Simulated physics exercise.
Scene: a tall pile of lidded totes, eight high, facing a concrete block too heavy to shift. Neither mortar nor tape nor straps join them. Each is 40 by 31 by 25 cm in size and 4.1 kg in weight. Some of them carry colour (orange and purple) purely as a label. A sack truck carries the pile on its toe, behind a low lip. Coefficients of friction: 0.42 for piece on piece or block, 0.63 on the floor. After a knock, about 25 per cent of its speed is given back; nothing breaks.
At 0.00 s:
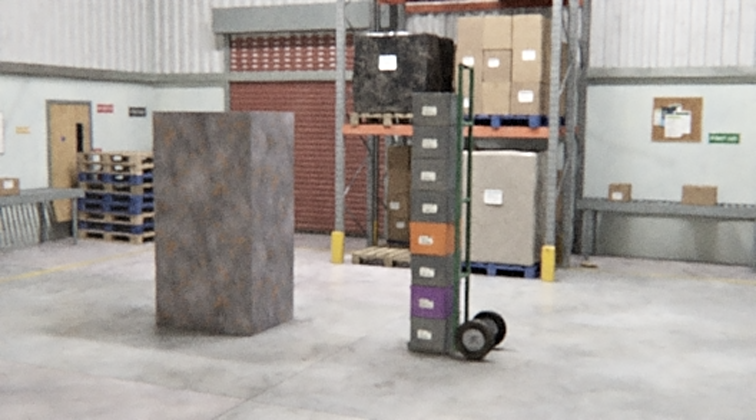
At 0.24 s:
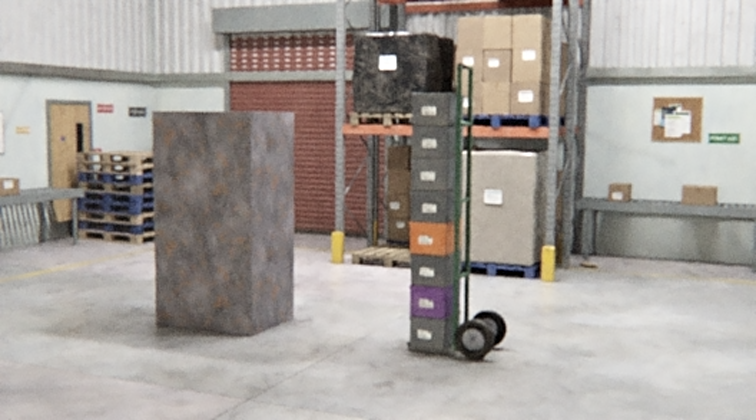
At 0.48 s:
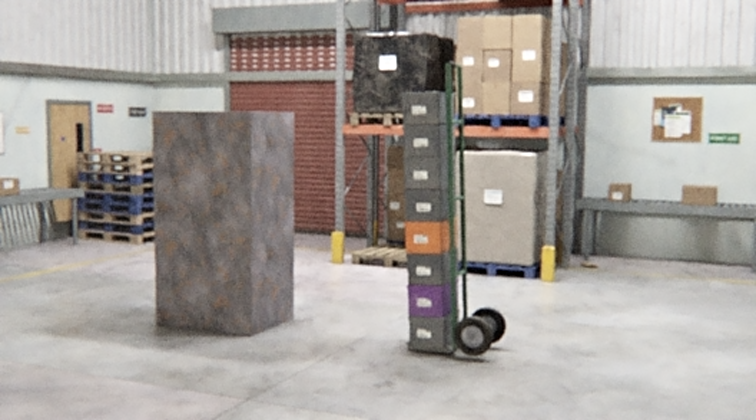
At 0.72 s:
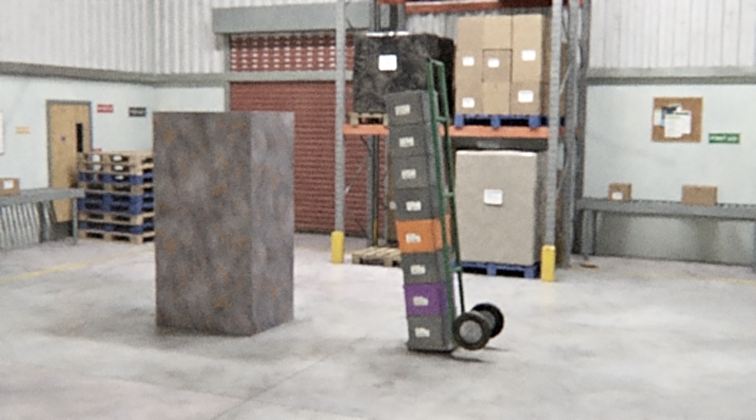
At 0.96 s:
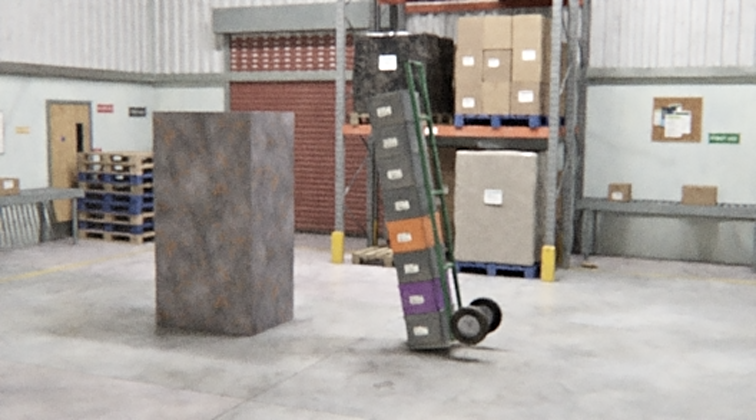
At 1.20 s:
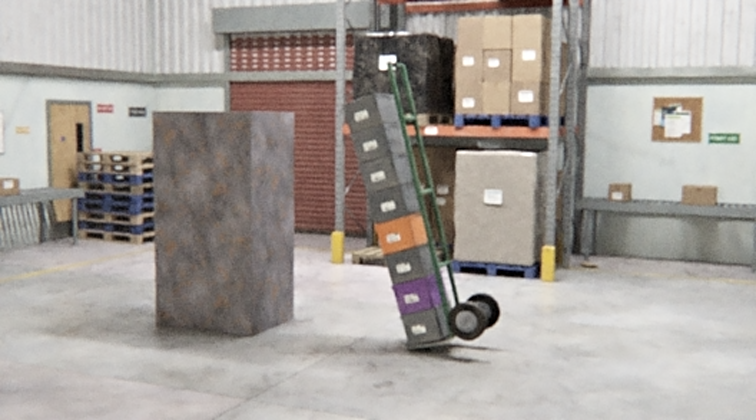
We see a sack truck carrying a tall stack of grey totes, one orange and one purple, standing still beside a large mottled block; then truck and stack lean steadily leftward together, the wheels lifting slightly.
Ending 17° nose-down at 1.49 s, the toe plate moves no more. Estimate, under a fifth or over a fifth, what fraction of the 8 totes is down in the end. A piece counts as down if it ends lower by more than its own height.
The fraction down in the end is more than a fifth.
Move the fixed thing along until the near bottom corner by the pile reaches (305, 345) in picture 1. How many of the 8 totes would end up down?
That would give 0.
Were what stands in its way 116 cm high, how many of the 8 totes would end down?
You'd end up with 7 of them.
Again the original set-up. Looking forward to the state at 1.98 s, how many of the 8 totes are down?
2.
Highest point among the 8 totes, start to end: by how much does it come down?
About 35 cm.
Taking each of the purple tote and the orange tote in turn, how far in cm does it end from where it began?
Purple shifts 30 cm and orange shifts 70 cm.
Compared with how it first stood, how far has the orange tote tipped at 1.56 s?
My estimate is close to 30°.
After 1.36 s, none of the 8 totes down, 8 disturbed; orange tote leaning 23°; purple tote leaning 23°.
After 1.56 s, none of the 8 totes down, 8 disturbed; purple tote leaning 35°; orange tote leaning 35°.
After 1.98 s, 2 of the 8 totes down; orange tote leaning 42°, 9 cm lower; purple tote leaning 38°.
At rest (2.5 s), 4 of the 8 totes down; purple tote leaning 47°; orange tote leaning 47°, 17 cm lower. That is 50 per cent. As the last picture would show them, middles, purple tote near (406, 293), orange tote near (363, 252).
